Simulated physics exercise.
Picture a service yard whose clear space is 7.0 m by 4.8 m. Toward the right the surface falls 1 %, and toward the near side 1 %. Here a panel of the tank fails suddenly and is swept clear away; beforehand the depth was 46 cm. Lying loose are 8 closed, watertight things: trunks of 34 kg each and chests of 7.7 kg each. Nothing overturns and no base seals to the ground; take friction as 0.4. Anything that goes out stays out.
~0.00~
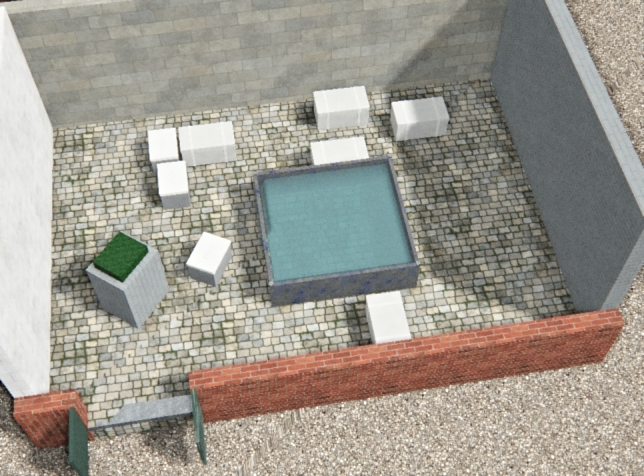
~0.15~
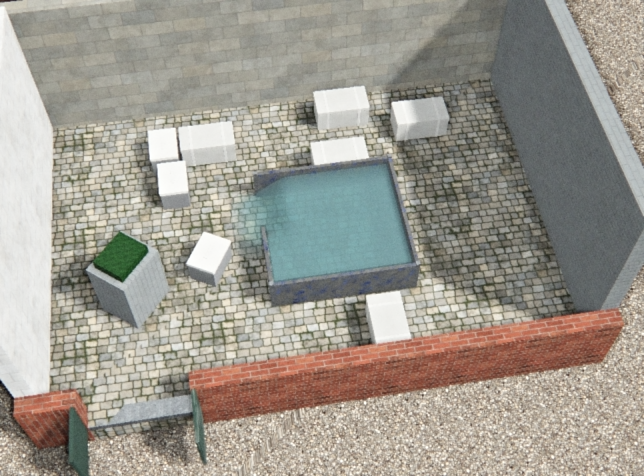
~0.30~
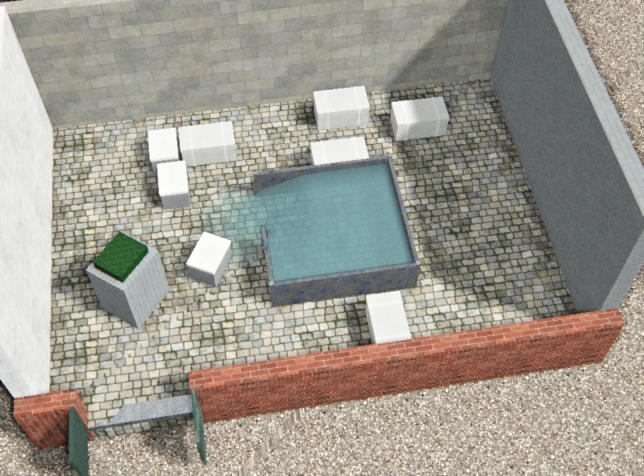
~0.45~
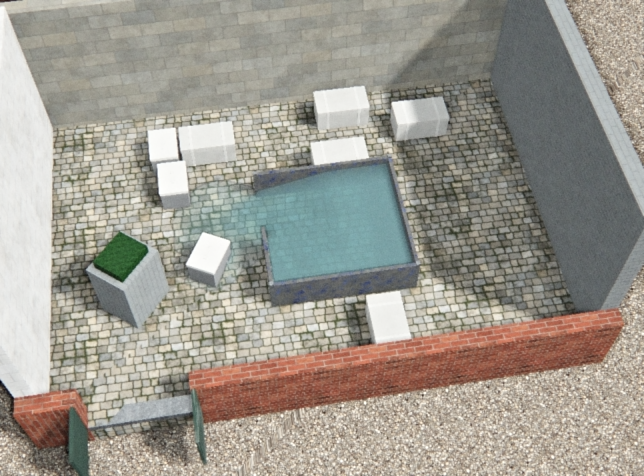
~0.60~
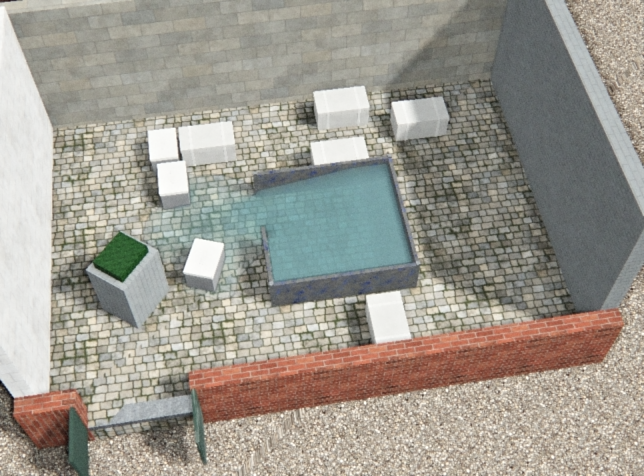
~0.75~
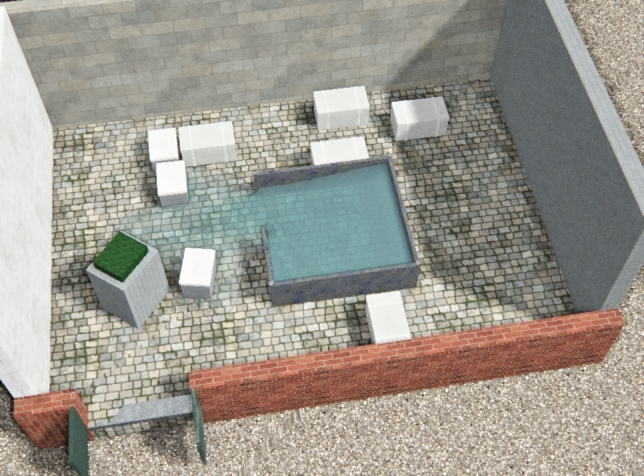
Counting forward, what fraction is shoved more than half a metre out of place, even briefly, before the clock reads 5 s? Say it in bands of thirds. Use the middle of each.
I would put it between one and two thirds.
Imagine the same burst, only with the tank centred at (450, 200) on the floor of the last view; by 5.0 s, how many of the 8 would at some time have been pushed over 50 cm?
Result: 4.
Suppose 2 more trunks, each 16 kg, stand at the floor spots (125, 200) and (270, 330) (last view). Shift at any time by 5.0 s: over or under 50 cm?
The first comes out beyond the limit, the second within the limit.
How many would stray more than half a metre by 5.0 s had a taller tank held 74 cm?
In that case the number is 4.
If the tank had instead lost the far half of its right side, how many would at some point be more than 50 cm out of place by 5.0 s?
Count: 1.
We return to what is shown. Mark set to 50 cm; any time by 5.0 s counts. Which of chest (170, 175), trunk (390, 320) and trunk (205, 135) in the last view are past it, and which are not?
The first is beyond the limit, the second inside the limit, and the third inside the limit.
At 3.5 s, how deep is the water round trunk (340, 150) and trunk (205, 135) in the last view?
Some 1 cm at the first, some 2 cm at the second.
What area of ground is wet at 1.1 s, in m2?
Wet area: Approx. 8.5 m2.
After 1.1 s 1 of 8 are over 50 cm from their spots; 0 afloat.
After 2.2 s 3 of 8 are over 50 cm from their spots; 1 afloat.
After 3.5 s 3 of 8 are over 50 cm from their spots; 2 afloat.
After 5.0 s 3 of 8 are over 50 cm from their spots, and 3 have been at some point; 2 afloat.
